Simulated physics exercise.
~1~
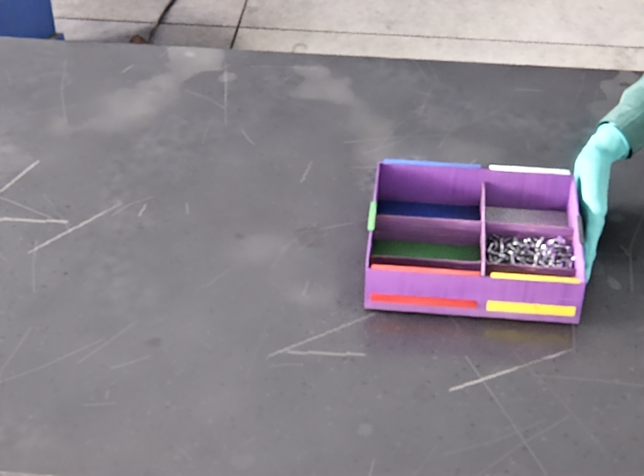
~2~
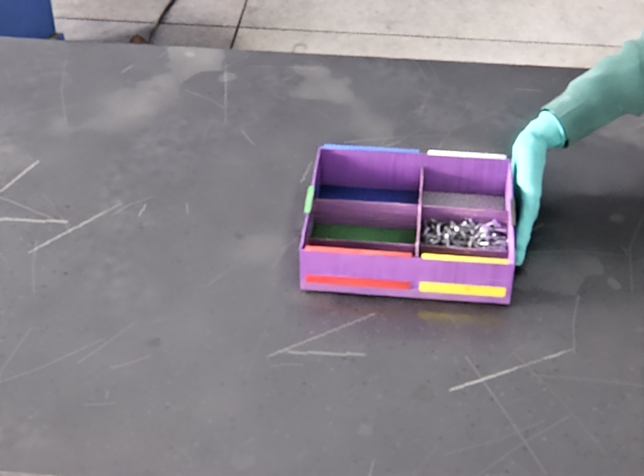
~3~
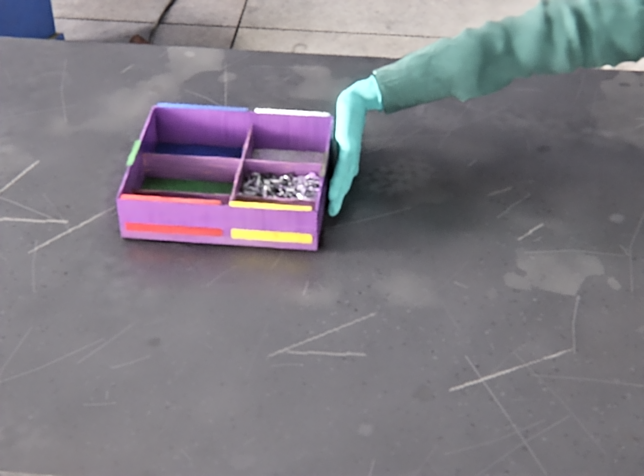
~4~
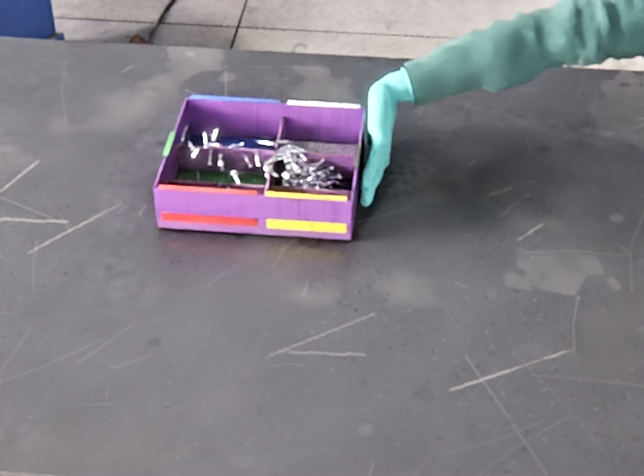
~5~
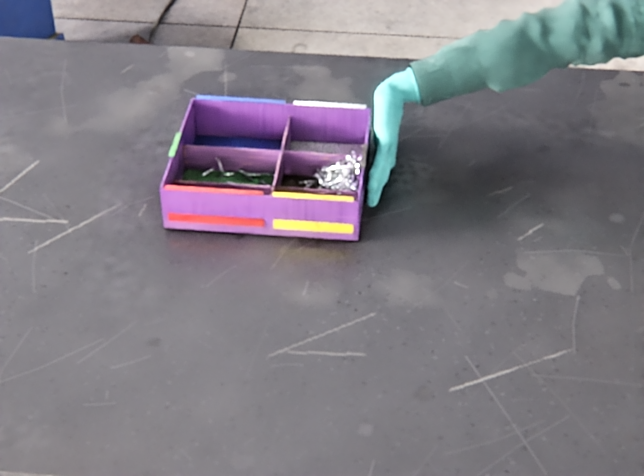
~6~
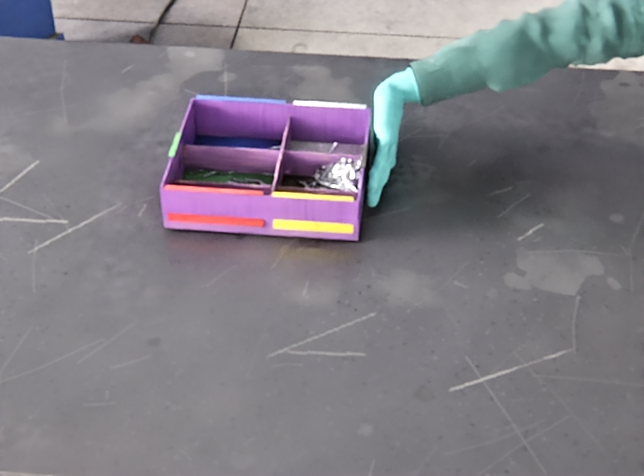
Purple divided tray of steel screws sliding left, then jerking back right, screws flying up and some landing in the green-floored compartment.
